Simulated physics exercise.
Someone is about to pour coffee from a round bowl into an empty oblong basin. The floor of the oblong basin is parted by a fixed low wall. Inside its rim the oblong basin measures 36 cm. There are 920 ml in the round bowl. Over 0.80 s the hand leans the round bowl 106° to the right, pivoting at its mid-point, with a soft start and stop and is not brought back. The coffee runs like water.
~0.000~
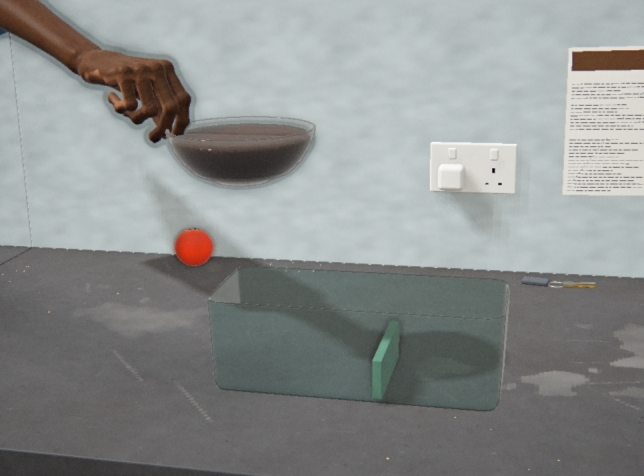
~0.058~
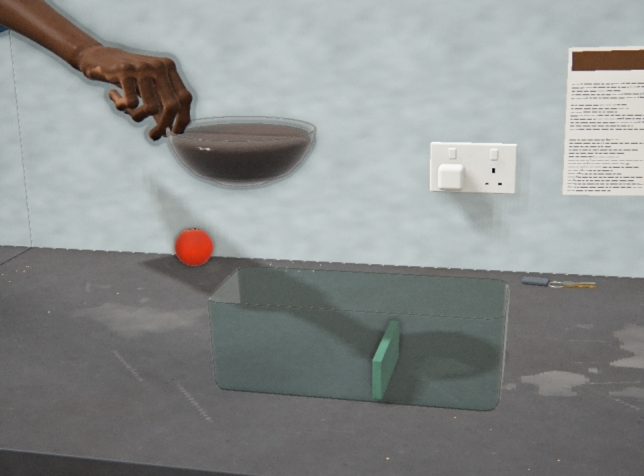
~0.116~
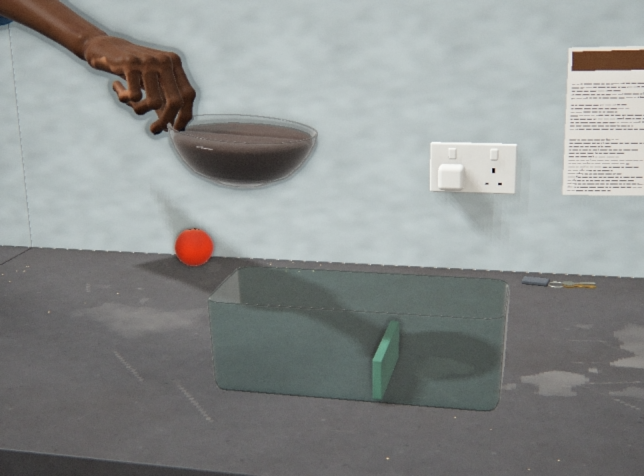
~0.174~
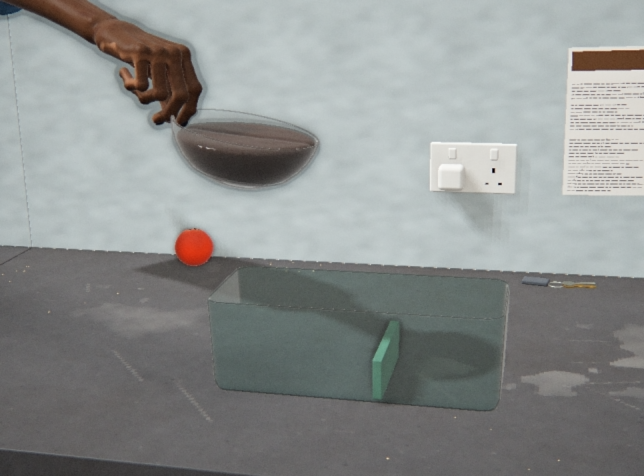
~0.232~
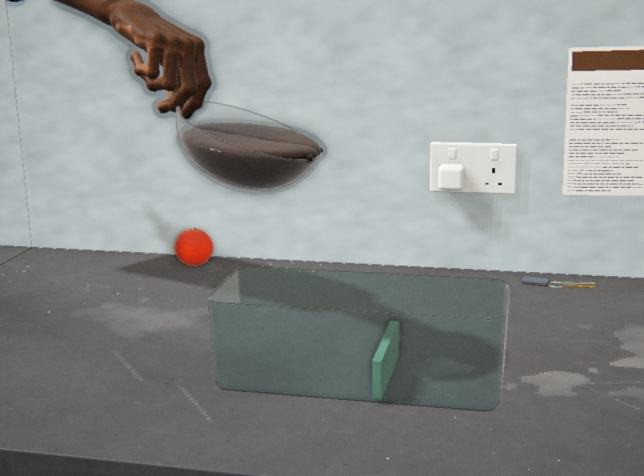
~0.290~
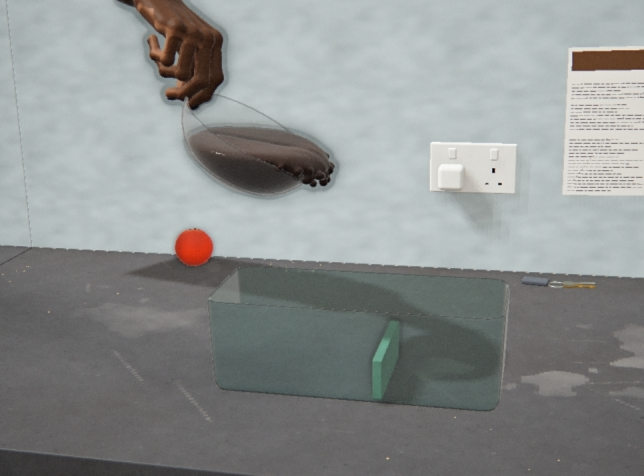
A dark grey countertop against a pale blue wall is seen from slightly above by a still camera. A hand holds a clear round bowl of dark brown liquid above a see-through oblong basin with a green upright divider, with a red ball at left and a white socket and printed sheet behind. The hand tilts the bowl rightward, slowly then faster, and liquid starts spilling over its right edge.
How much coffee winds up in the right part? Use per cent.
The far part has some 23 per cent.
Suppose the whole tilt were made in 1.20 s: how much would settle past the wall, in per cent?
Then about 30 per cent.
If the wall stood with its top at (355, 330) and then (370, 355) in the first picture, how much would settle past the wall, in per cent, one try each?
In turn about 60 and 45 per cent.
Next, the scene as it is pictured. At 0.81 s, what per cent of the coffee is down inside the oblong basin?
About 88 per cent.
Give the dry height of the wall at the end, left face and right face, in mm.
Left about 30 mm, right about 40 mm.
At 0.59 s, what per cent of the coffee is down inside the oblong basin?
Some 56 per cent.
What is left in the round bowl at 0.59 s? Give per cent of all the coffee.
About 5 per cent.
By 0.59 s the tilt is 89° and 5 per cent is still to pour, 36 is left of the wall and 20 right of it.
By 0.81 s the tilt is 106° and 0 per cent is still to pour, 66 is left of the wall and 22 right of it.
By 1.05 s the tilt is 106° and 0 per cent is still to pour, 66 is left of the wall and 23 right of it.
By 1.30 s the tilt is 106° and 0 per cent is still to pour, 66 is left of the wall and 23 right of it.
At rest 66 per cent lies left of the wall, 23 right of it and 11 outside.
